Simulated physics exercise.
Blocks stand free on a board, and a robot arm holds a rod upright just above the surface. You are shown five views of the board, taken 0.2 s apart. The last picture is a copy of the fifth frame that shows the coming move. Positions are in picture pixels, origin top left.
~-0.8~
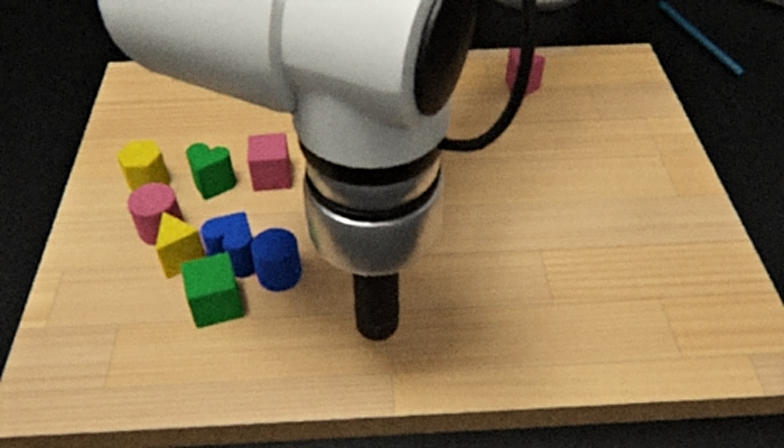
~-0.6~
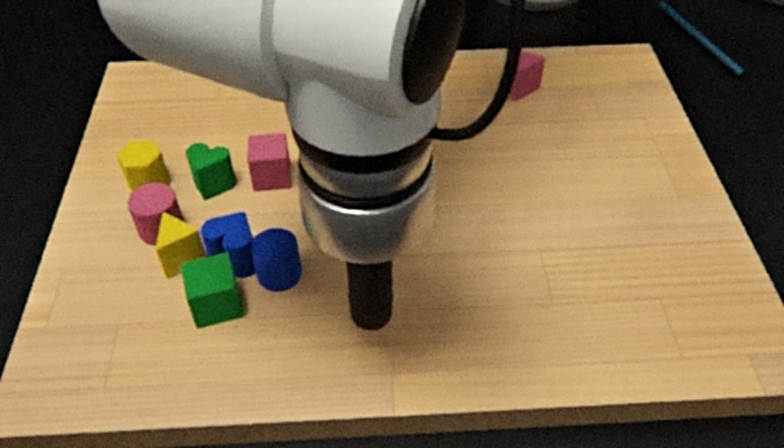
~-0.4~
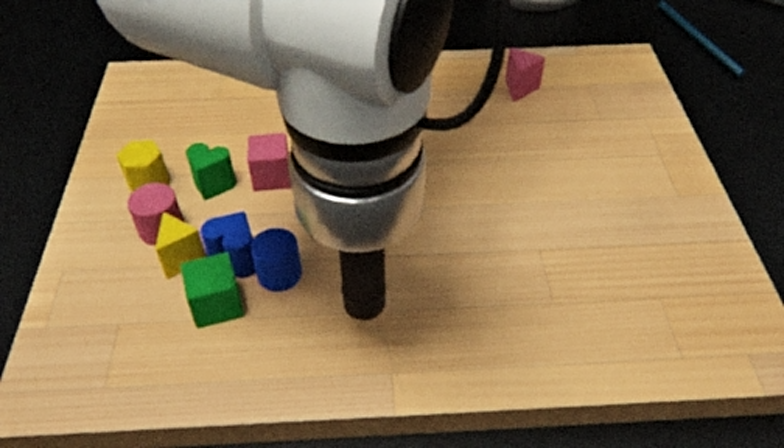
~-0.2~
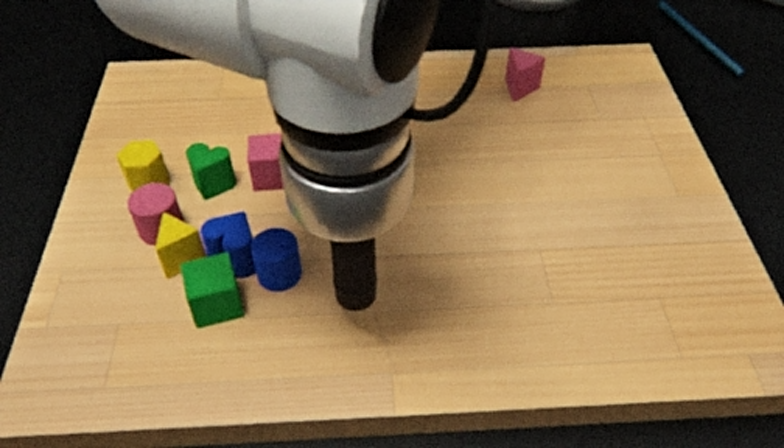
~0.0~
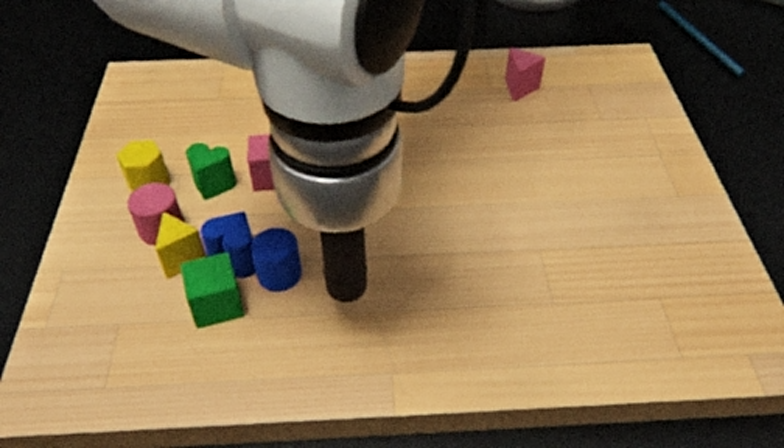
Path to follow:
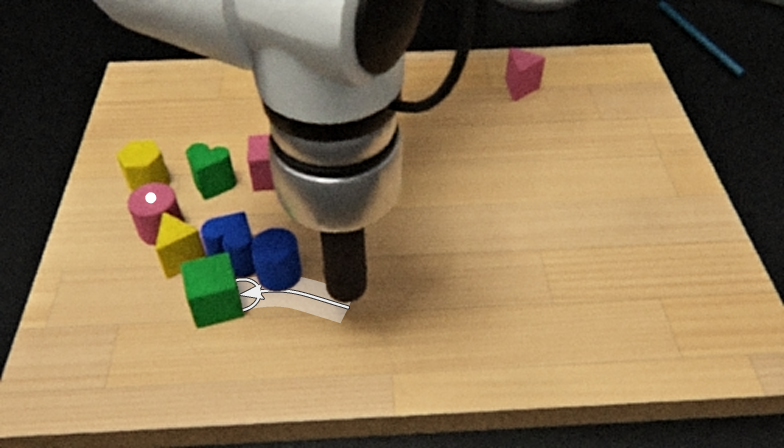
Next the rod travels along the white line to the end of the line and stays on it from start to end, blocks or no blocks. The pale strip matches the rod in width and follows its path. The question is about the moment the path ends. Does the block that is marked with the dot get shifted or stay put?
Not moved.
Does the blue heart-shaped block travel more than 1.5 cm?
Yes
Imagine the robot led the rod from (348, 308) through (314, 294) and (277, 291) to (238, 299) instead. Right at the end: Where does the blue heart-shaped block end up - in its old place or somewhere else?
It leaves its spot.
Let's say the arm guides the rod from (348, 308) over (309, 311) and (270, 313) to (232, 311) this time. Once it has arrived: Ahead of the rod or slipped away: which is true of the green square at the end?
Ahead to the end.
Drawn move, from (348, 308) over (313, 297) and (278, 290) to (240, 295); the dot is on the pink circle.
What follows on the original path. Halfway along, rod at (292, 272); blue heart-shaped block at (220, 222); blue circle at (264, 237).
At the end, rod at (235, 275); pink circle still; green square at (188, 279); blue heart-shaped block at (213, 209), turned 40° anticlockwise; blue circle at (252, 228).
